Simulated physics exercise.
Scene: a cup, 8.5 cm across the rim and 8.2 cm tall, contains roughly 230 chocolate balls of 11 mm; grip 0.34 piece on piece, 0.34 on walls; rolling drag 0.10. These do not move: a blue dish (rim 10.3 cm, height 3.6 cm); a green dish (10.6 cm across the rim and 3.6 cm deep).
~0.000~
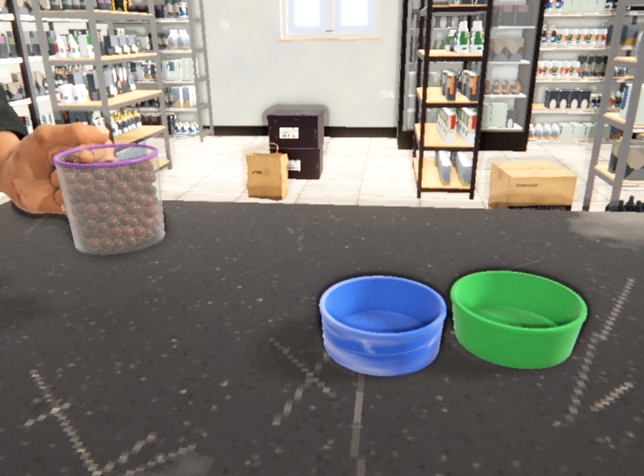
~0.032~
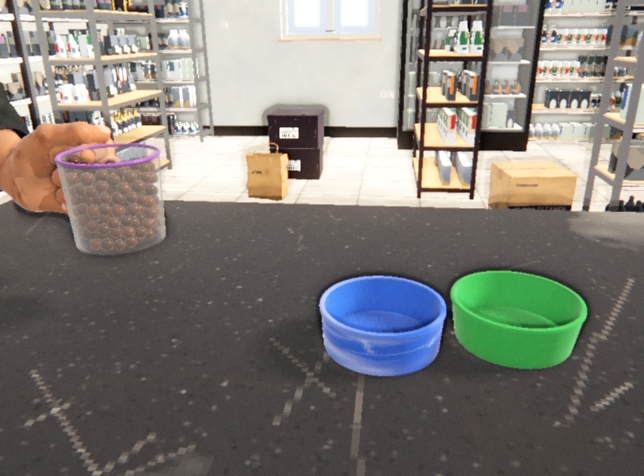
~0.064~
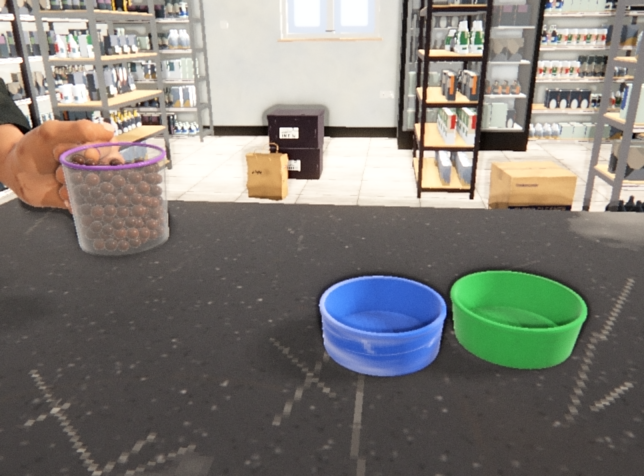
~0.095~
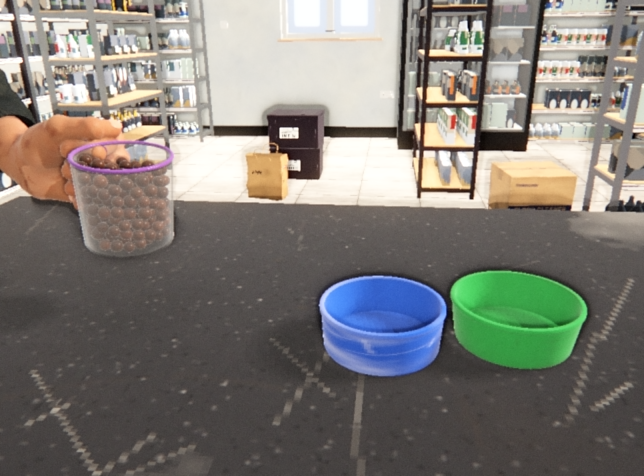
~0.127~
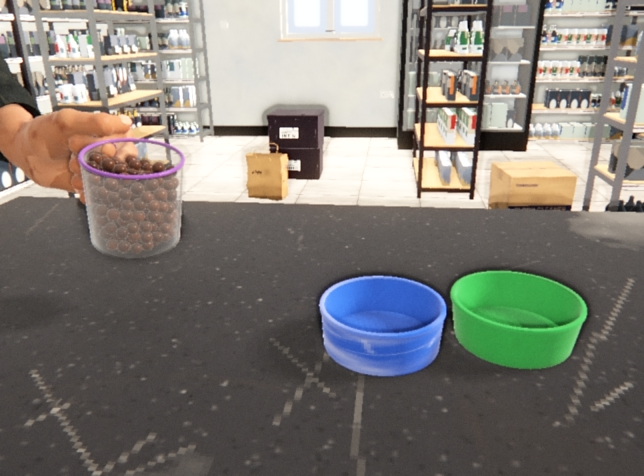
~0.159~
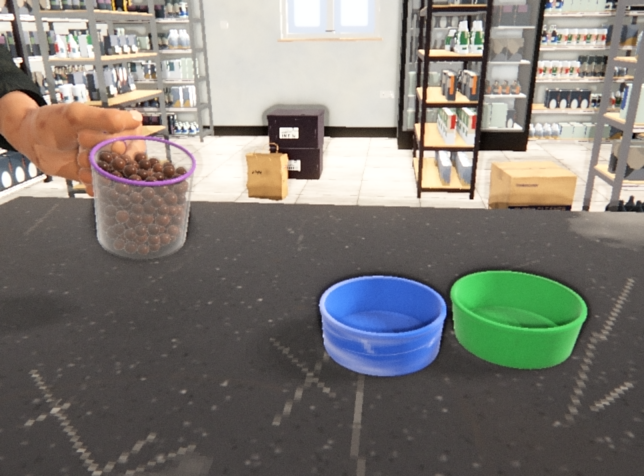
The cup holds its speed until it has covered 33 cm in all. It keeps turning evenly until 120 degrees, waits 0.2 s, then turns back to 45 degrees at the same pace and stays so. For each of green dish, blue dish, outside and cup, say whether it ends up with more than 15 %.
Green dish: Not more, blue dish: More, outside: More, cup: Not more.
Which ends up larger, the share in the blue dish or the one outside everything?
In the blue dish.
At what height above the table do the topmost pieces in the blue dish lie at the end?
The top of the heap ends about 5.5 cm up.
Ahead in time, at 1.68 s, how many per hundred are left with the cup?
Remaining: Approx. 0 %.
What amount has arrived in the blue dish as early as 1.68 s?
Roughly 75 percent has arrived by that moment.
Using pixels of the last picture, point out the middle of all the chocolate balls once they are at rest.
Roughly (392, 327).
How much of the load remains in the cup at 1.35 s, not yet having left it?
My estimate is about 0 per cent.
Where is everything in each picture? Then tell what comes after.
Cup at (112, 179); tilt 0 degrees; moved 0.0 cm; lip at (130, 162); top of the load at (82, 166); blue dish at (382, 302); green dish at (517, 297), in the first frame.
Cup at (113, 180); tilt 1 degrees; moved 0.1 cm; lip at (132, 163); top of the load at (137, 166), in the second frame.
Cup at (118, 182); tilt 3 degrees; moved 0.5 cm; lip at (137, 165); top of the load at (91, 166), in the third frame.
Cup at (125, 186); tilt 7 degrees; moved 1.2 cm; low side front right; lip at (146, 169); top of the load at (125, 166), in the fourth frame.
Cup at (135, 191); tilt 12 degrees; moved 2.0 cm; low side front right; lip at (158, 175); top of the load at (108, 165), in the fifth frame.
Cup at (144, 197); tilt 18 degrees; moved 2.8 cm; low side front right; lip at (170, 182); top of the load at (154, 164); blue dish at (382, 302); green dish at (517, 297). It turns about 180 degrees a second, in the sixth frame.
Then, at 0.62 s, tilt 100 degrees; outside 5 %, cup 90 %, in the air 5 %; middle of all pieces near (274, 218).
Then, at 1.00 s, tilt 120 degrees; blue dish 80 %, outside 15 %, cup 5 %; middle of all pieces near (382, 315).
After 1.35 s, tilt 67 degrees; green dish 5 %, blue dish 75 %, outside 20 %; middle of all pieces near (388, 326).
Then, at 1.68 s, tilt 45 degrees; green dish 5 %, blue dish 75 %, outside 20 %; middle of all pieces near (389, 327).
In the end, at 1.9 s, green dish 5 %, blue dish 75 %, outside 20 %, cup 0 %.
